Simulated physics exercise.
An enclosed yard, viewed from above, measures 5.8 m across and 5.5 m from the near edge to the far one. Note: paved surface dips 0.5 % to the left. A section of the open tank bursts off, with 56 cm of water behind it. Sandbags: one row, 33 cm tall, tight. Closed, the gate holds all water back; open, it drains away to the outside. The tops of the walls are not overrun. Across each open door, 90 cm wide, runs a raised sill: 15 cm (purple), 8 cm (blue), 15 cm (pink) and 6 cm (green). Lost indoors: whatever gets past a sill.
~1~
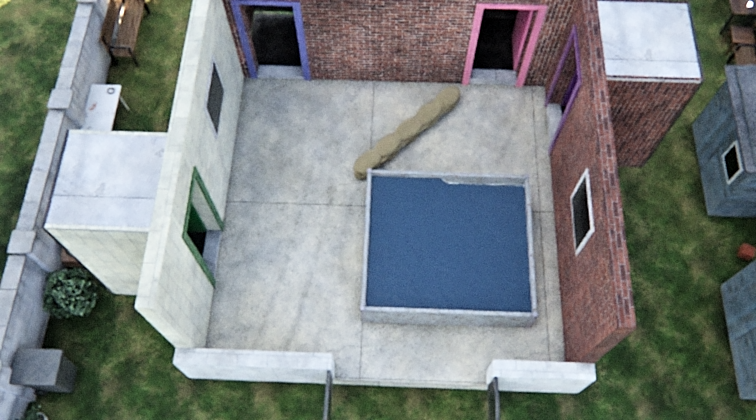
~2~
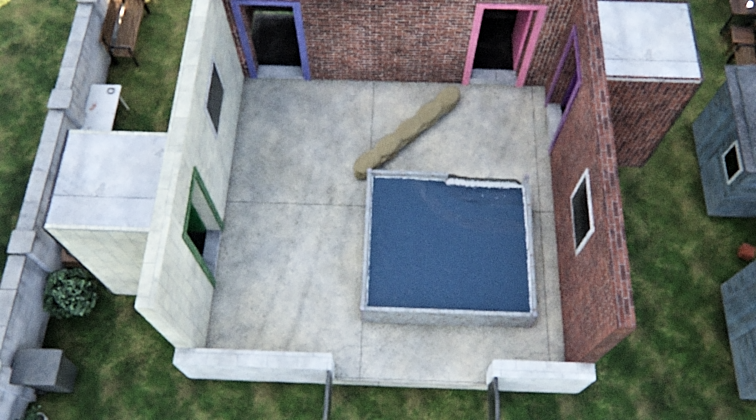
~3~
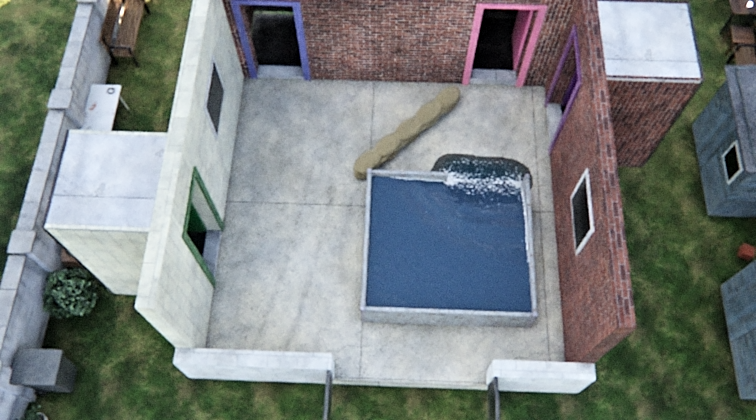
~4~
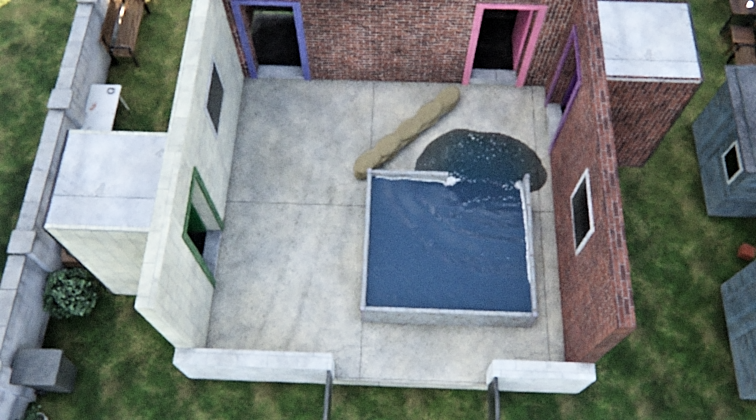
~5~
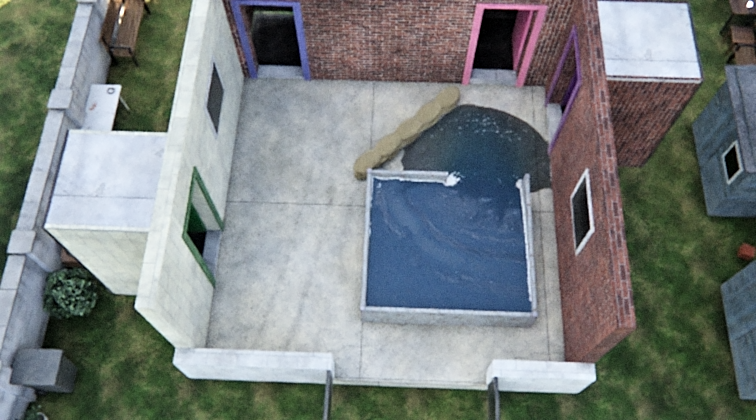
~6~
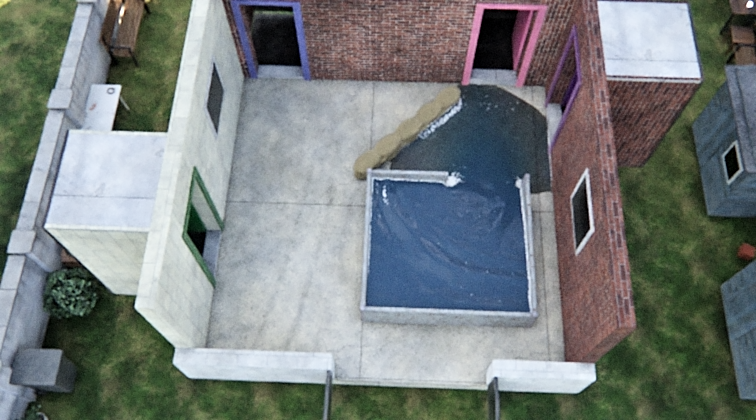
In a walled yard, water pours from the open tank's far side and spreads across the paving.
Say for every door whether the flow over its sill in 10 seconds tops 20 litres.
Result: Purple door - tops it; blue door - falls short; pink door - tops it; green door - falls short.
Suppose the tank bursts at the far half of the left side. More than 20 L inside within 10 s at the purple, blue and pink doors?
At purple the amount is beneath the mark, at blue it is higher than the mark, and at pink it is beneath the mark.
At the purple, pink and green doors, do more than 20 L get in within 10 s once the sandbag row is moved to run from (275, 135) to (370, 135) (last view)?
Result: Purple door beyond the limit; pink door beyond the limit; green door inside the limit.
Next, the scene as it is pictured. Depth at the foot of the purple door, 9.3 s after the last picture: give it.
Around 15.0 cm there.
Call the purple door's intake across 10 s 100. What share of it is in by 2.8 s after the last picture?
About 40 per cent.
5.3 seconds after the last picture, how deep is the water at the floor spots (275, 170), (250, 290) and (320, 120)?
I'd read it as roughly 5, 1 and 2 cm, in that order.
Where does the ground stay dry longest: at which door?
Last comes the green one.
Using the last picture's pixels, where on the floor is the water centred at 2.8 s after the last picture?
Roughly (456, 197) in the last picture.
Then, 0.7 s after the last picture water covers 20 % of the floor and is deepest (42 cm) near (537, 95); purple door 21 cm at the sill, 0 L in, blue door not reached, pink door 35 cm at the sill, 46 L in, green door not reached.
Then, 1.5 s after the last picture water covers 25 % of the floor and is deepest (42 cm) near (480, 86); purple door 28 cm at the sill, 17 L in, blue door not reached, pink door 40 cm at the sill, 167 L in, green door not reached.
Then, 2.8 s after the last picture water covers 40 % of the floor and is deepest (31 cm) near (518, 95); purple door 29 cm at the sill, 104 L in, blue door 4 cm at the sill, 0 L in, pink door 30 cm at the sill, 330 L in, green door not reached.
Then, 5.3 s after the last picture water covers 65 % of the floor and is deepest (24 cm) near (499, 86); purple door 24 cm at the sill, 206 L in, blue door 3 cm at the sill, 0 L in, pink door 24 cm at the sill, 433 L in, green door 7 cm at the sill, 0 L in.
Then, 9.3 s after the last picture water covers 90 % of the floor and is deepest (17 cm) near (432, 185); purple door 15 cm at the sill, 246 L in, blue door 6 cm at the sill, 0 L in, pink door 16 cm at the sill, 479 L in, green door 5 cm at the sill, 0 L in.
